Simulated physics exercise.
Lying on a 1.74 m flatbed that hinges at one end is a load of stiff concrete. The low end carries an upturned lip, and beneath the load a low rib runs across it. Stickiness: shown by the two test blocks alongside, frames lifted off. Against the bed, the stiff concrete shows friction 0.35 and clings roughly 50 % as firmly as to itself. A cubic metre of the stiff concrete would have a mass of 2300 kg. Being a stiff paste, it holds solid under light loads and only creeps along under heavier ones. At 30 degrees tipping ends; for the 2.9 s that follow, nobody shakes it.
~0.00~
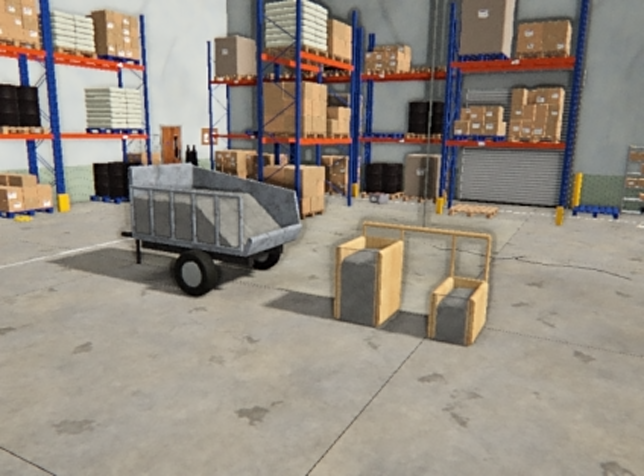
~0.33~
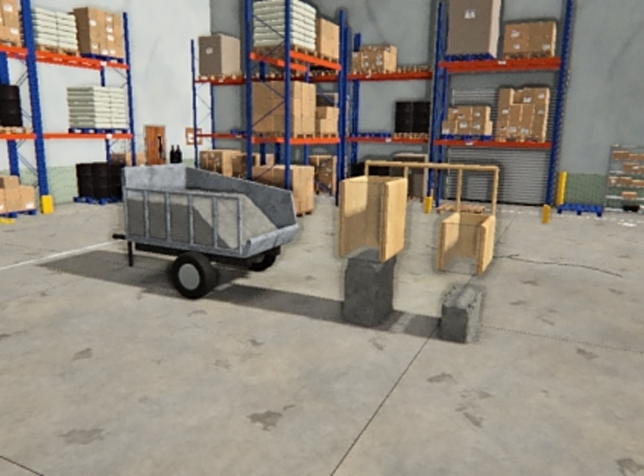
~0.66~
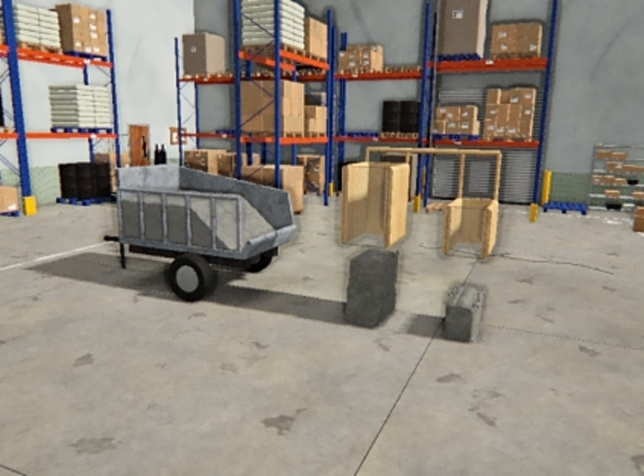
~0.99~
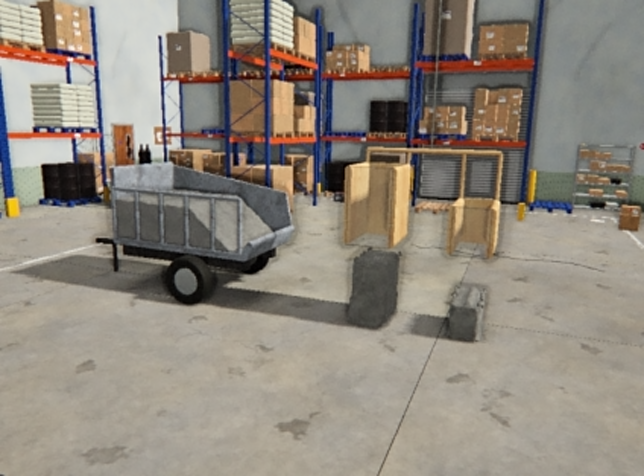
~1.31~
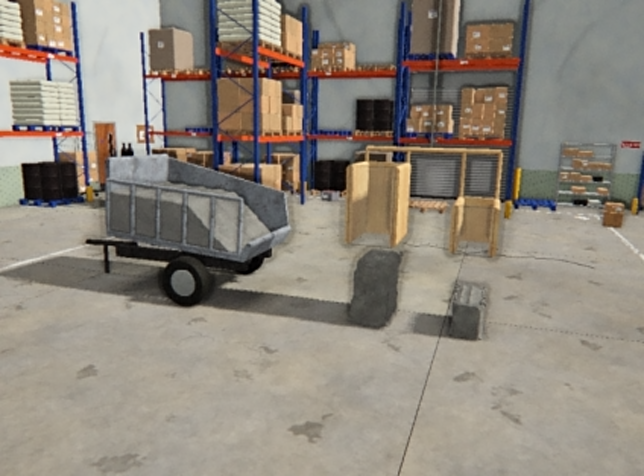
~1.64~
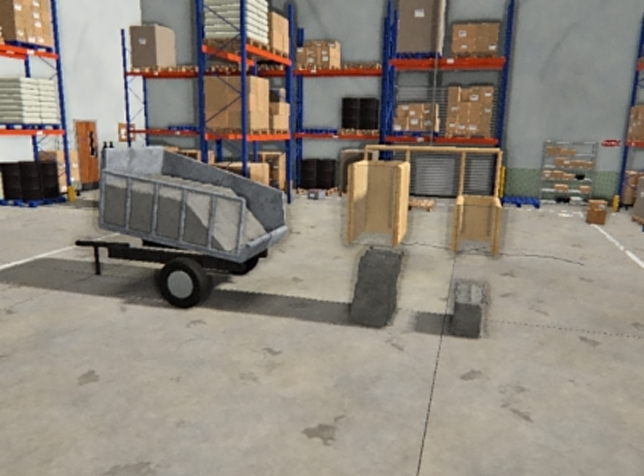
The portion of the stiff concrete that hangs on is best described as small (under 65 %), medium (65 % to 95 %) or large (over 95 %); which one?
It is best described as large.
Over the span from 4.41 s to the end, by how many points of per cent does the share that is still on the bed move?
Change until the end comes to some 0 %.
By 2.46 s, the tilt is 16 degrees and 100 % is on the bed.
By 3.43 s, the tilt is 26 degrees and 100 % is on the bed.
By 4.41 s, the tilt is 30 degrees and 100 % is on the bed.
By 5.38 s, the tilt is 30 degrees and 100 % is on the bed.
By 6.82 s, at the end, the tilt is 30 degrees and 100 % is on the bed.
